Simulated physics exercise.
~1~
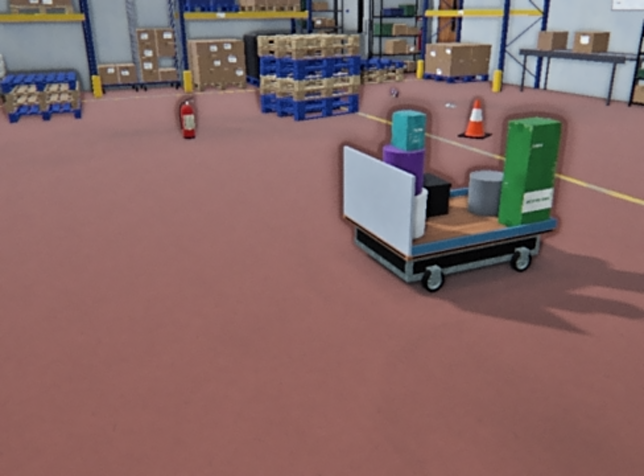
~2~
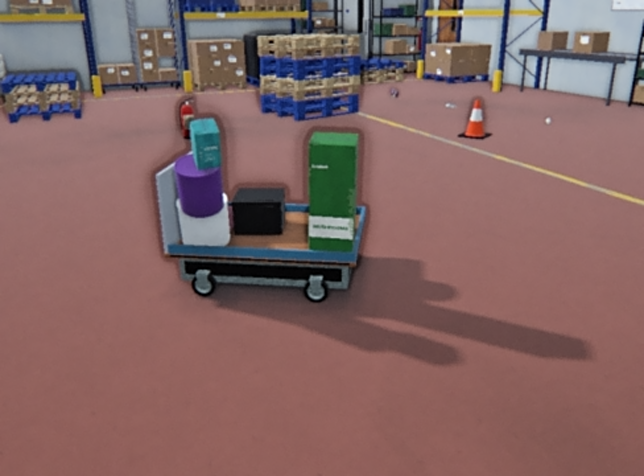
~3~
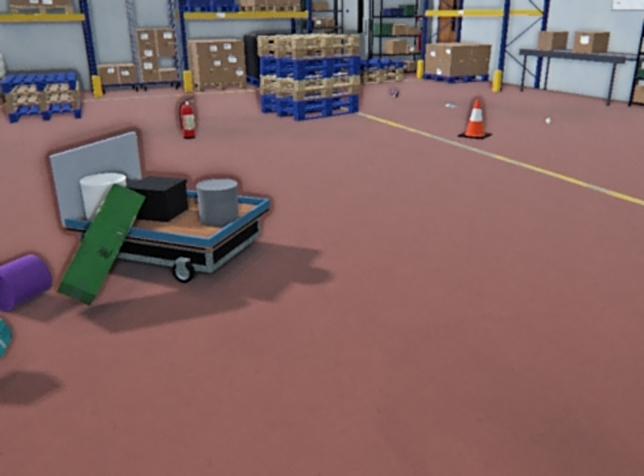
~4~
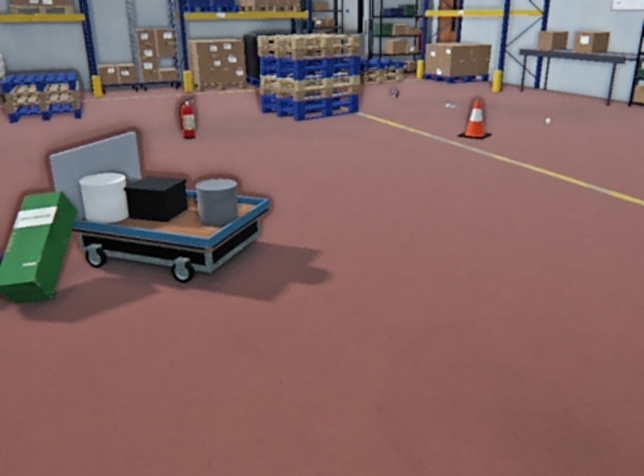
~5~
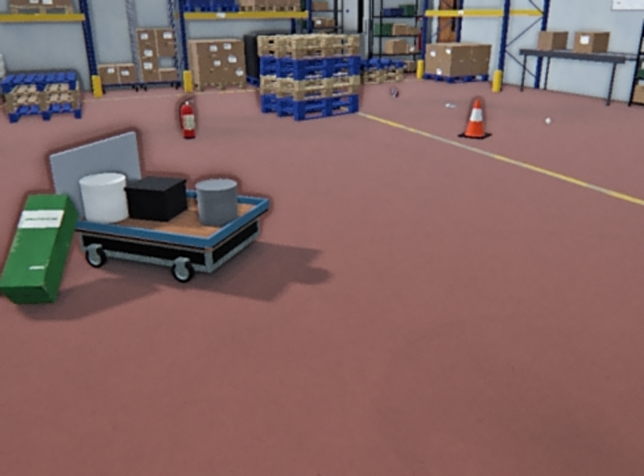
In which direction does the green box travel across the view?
The green box moves to the left, first riding on the cart and then coming off it on the left side.
